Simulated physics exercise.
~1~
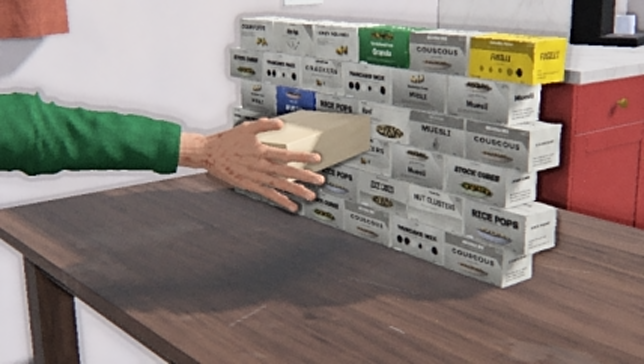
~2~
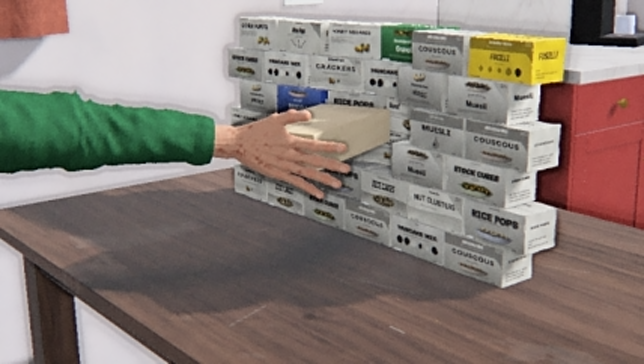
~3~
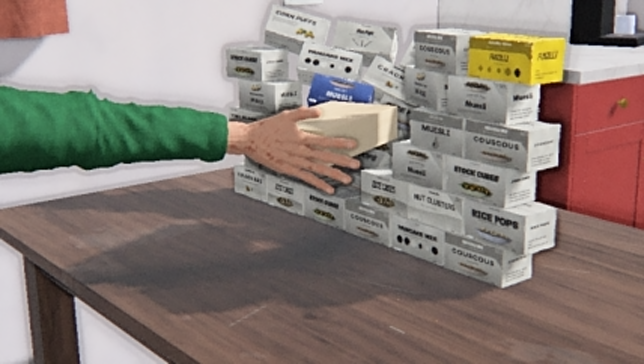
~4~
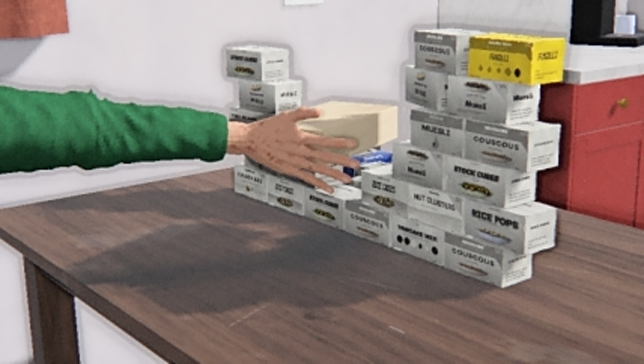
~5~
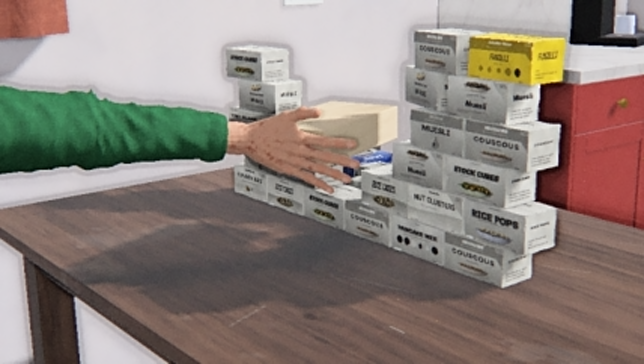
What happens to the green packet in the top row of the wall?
The green packet falls from the top row as the middle of the wall gives way.
A green-sleeved arm pushes a pale block into a wall of food packets on a wooden table, tipping the middle and upper packets until they drop away. A wide gap remains, with the blue packet down in it and the yellow one still atop the right side.
